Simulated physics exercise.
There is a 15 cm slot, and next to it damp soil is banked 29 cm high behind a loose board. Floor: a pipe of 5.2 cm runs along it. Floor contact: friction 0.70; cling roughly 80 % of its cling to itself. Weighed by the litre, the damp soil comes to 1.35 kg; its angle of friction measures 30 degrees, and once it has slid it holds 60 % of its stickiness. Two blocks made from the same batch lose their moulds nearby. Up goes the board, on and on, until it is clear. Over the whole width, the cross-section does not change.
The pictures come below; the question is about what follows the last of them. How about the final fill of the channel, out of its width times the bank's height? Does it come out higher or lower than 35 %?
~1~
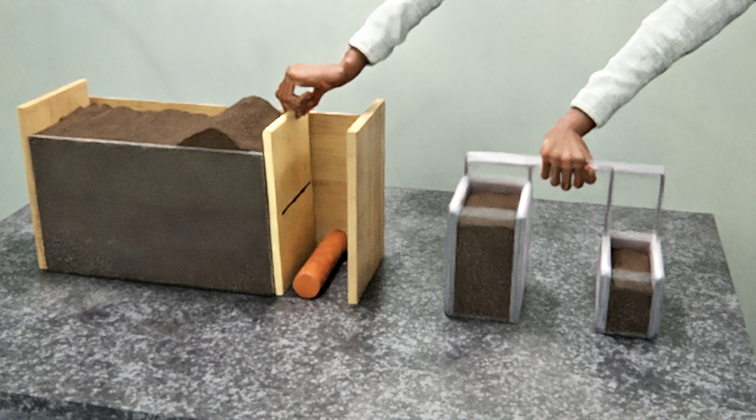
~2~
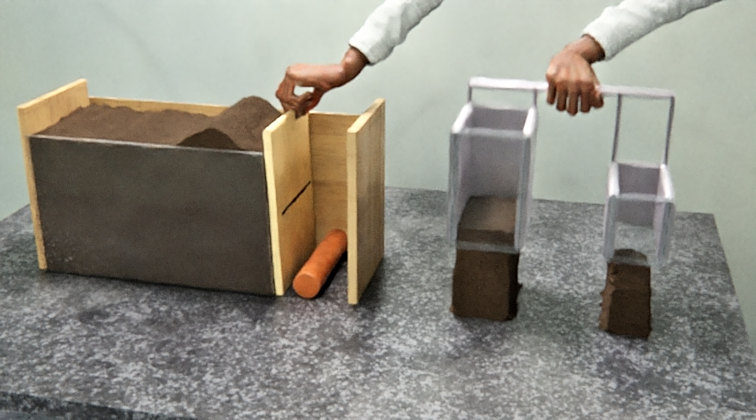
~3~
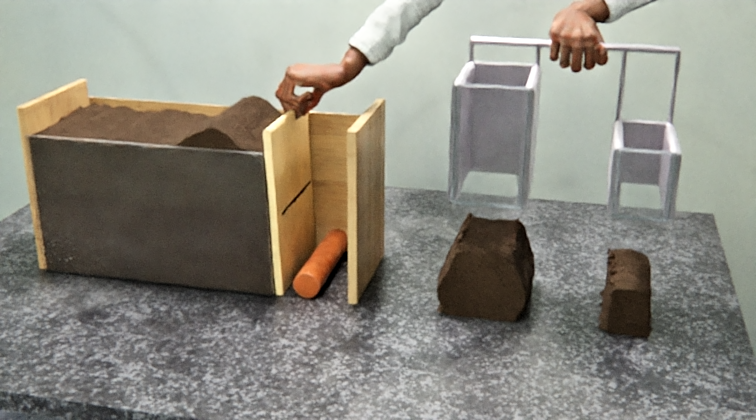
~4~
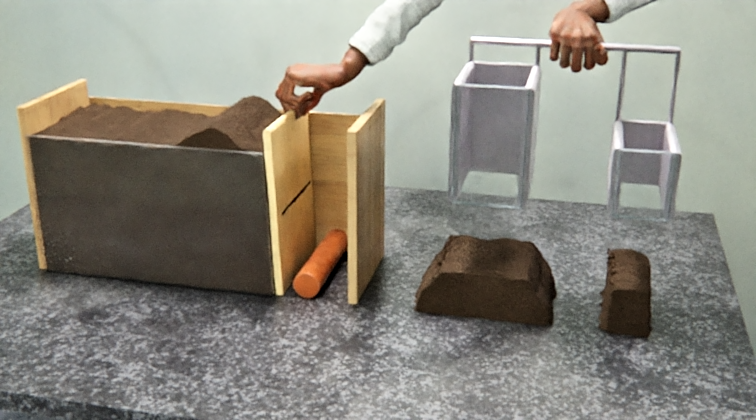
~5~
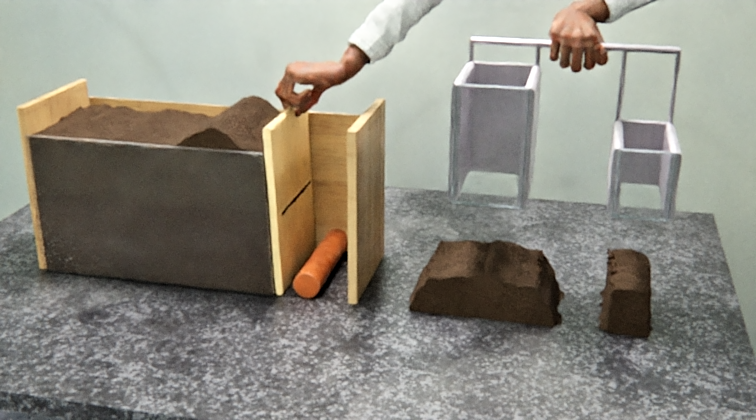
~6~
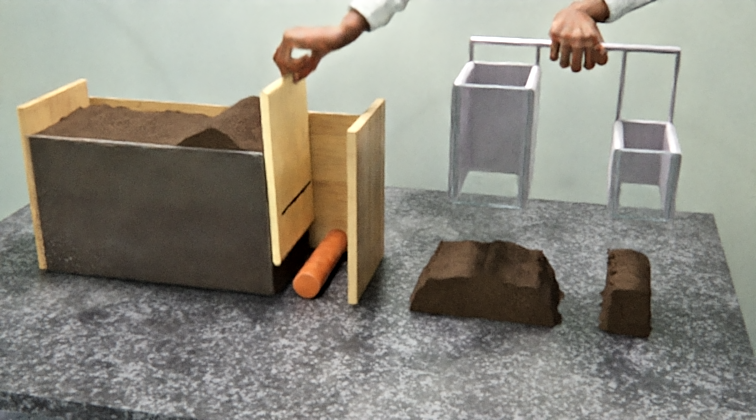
It comes out higher than 35 %.
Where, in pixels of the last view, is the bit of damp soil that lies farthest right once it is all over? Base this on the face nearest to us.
Look roughly at (346, 285).
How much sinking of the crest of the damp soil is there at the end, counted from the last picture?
4.0 cm.
Then, 0.19 s after the last picture, the face still stands, with nothing on top of the pipe; the channel is 0 % full.
Then, 0.42 s after the last picture, the fallen stuff reaches 25 % of the way across, with nothing on top of the pipe; the channel is 14 % full.
Then, 0.66 s after the last picture, the fallen stuff reaches 88 % of the way across, with 10 cm on top of the pipe; the channel is 38 % full.
Then, 0.89 s after the last picture, the fallen stuff reaches 97 % of the way across, with 10 cm on top of the pipe; the channel is 42 % full.
Then, 0.94 s after the last picture, at the end, the fallen stuff reaches 97 % of the way across, with 10 cm on top of the pipe; the channel is 42 % full.
